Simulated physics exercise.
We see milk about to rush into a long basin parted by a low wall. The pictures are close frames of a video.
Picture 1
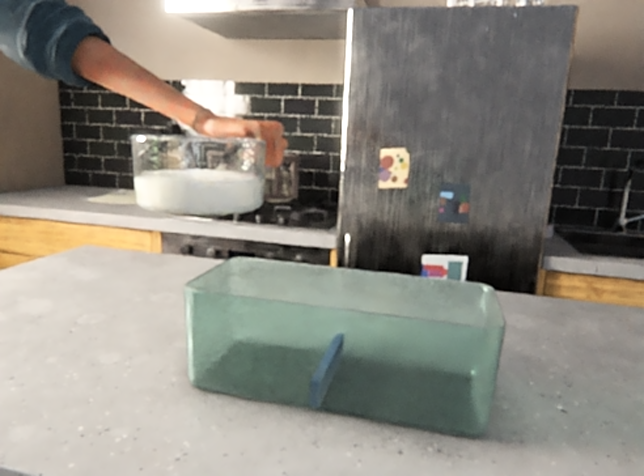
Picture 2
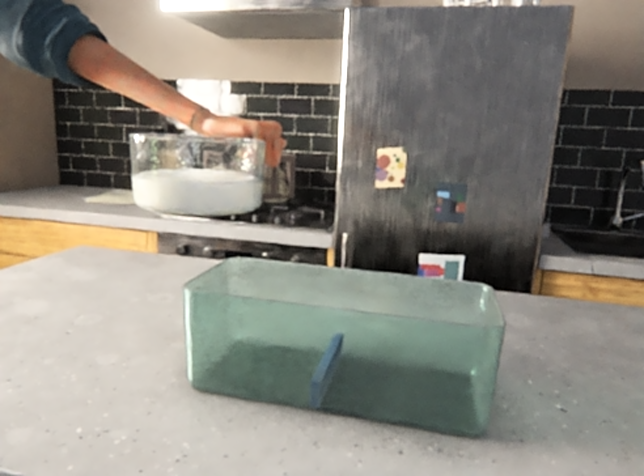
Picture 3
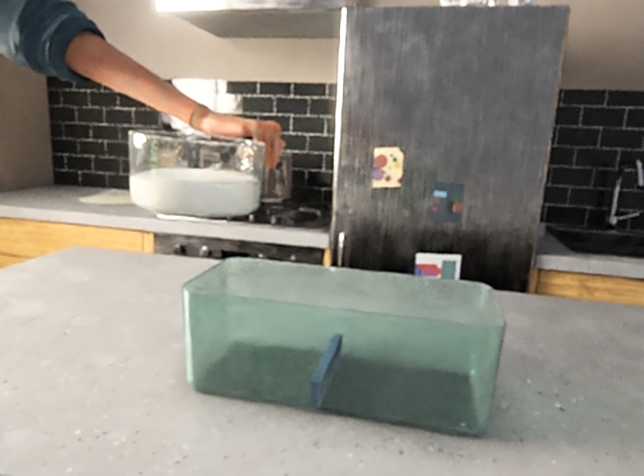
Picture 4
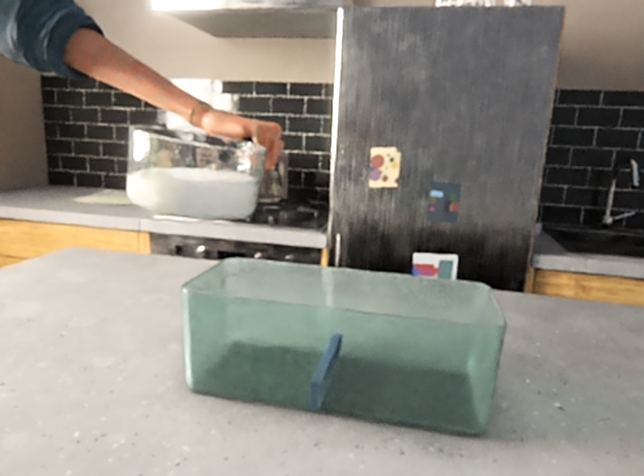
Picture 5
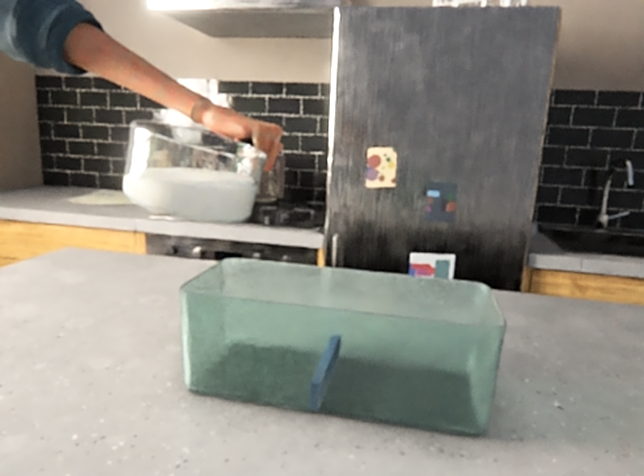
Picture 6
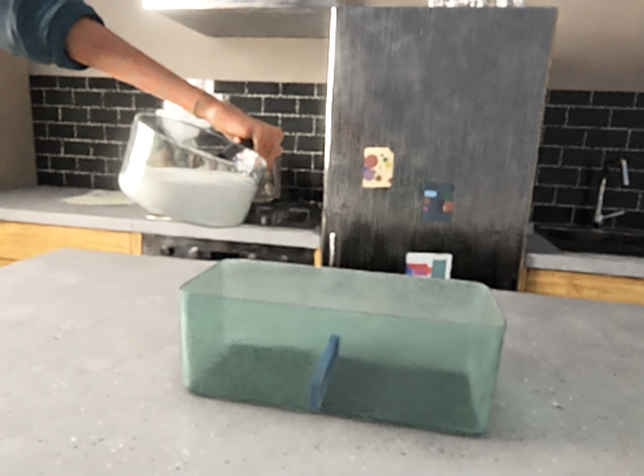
At the start, a hand holds a clear round container of white liquid nearly level above the far counter, beyond a long, empty-looking green basin with a low blue wall inside. The hand then gradually tilts the container down to the right, while the background shifts slightly left and the basin stays put.
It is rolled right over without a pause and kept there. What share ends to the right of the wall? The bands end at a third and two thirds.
The share right of the wall is not even a third.
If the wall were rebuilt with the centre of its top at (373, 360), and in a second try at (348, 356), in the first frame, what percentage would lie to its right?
The first gives 10 %, the second 10 %.
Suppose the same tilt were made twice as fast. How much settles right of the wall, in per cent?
It comes to 20 per cent or so.
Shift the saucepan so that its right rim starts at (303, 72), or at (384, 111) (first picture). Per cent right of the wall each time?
Near 65 % and 95 %.
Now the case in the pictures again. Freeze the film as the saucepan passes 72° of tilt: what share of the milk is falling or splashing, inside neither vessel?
Roughly 25 in a hundred.
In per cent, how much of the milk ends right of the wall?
Close to 10 per cent.
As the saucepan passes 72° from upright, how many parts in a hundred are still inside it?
Near 65 %.
A moment on, the saucepan is tipped part way and 63 per cent is still to pour, 12 is left of the wall and 0 right of it.
Next, the saucepan is tipped right over and 14 per cent is still to pour, 73 is left of the wall and 3 right of it.
Then the saucepan is tipped right over and 0 per cent is still to pour, 91 is left of the wall and 7 right of it.
Later the saucepan is tipped right over and 0 per cent is still to pour, 92 is left of the wall and 8 right of it.
At rest 92 per cent lies left of the wall, 8 right of it and 1 outside.
